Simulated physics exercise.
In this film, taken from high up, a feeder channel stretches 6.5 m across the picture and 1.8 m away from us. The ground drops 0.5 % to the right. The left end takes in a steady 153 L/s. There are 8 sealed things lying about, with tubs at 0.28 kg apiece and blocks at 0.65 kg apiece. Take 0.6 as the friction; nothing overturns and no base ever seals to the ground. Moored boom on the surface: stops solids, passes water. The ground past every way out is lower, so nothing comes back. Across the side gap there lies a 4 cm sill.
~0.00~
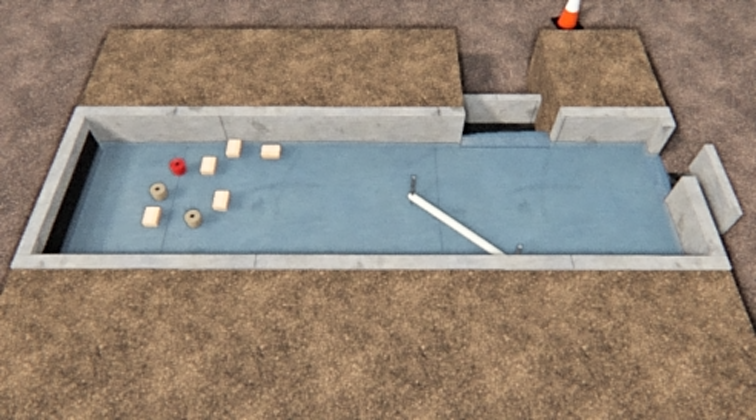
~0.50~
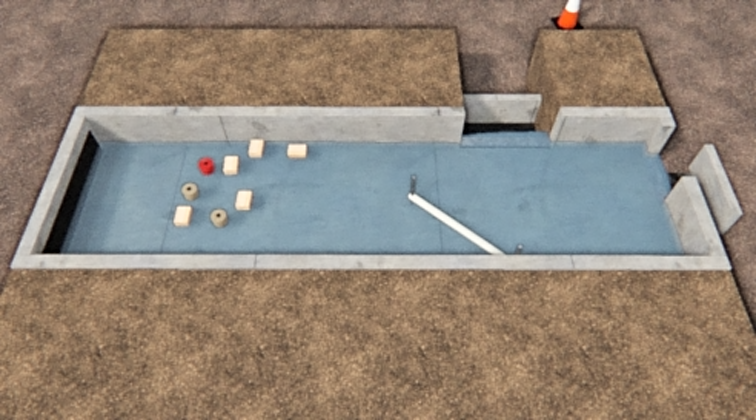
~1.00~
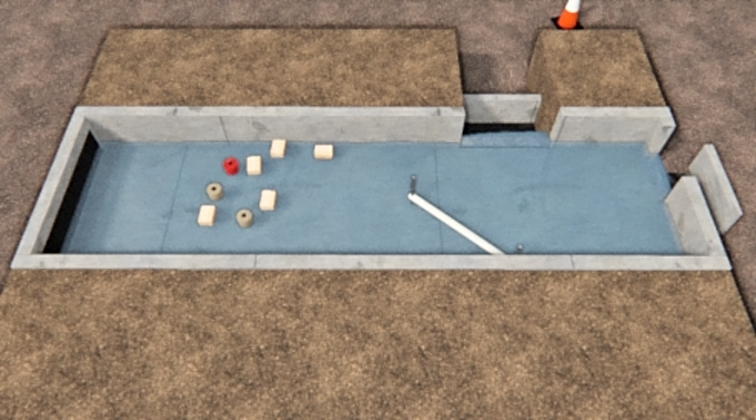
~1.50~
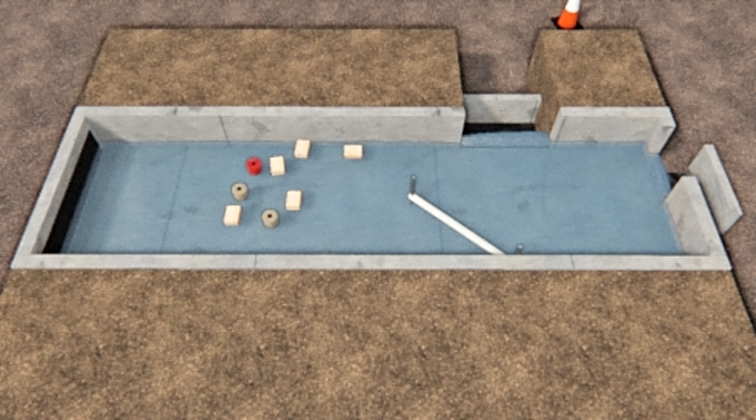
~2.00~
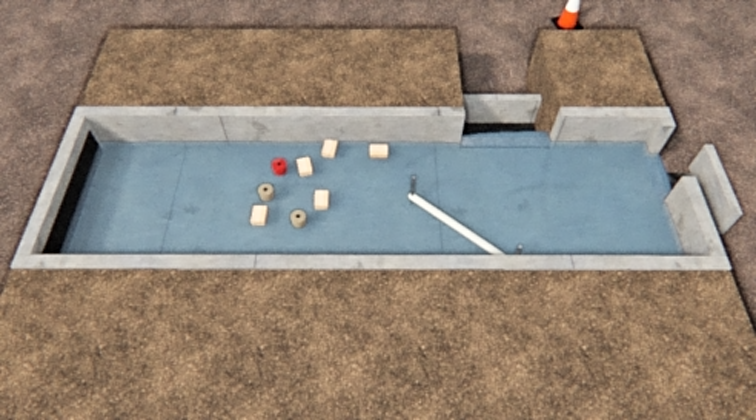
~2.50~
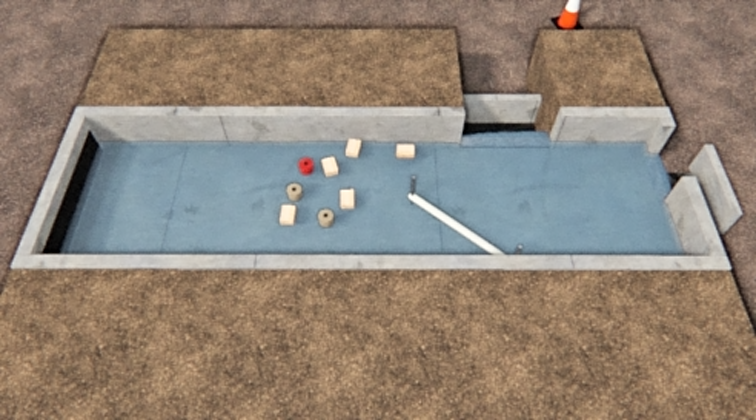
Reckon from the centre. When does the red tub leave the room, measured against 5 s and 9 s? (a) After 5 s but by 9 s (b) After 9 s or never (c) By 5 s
After 5 s but by 9 s.
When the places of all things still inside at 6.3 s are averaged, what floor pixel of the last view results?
Averaged position, last view: Near pixel (470, 203).
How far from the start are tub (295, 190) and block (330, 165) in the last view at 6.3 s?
The one named first has moved 350 cm, the other 350 cm.
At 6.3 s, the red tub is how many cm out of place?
It has shifted about 400 cm.
After 3.5 s the red tub is near (356, 164), 2.0 m from its start, afloat; 0 of 8 are out; 8 afloat.
After 6.3 s the red tub is near (505, 145), 3.8 m from its start, afloat; 2 of 8 are out; 6 afloat.
After 10.0 s the red tub has gone out (at 7.0 s); 5 of 8 are out; 3 afloat.
After 14.0 s the red tub has gone out (at 7.0 s); 5 of 8 are out; 3 afloat.
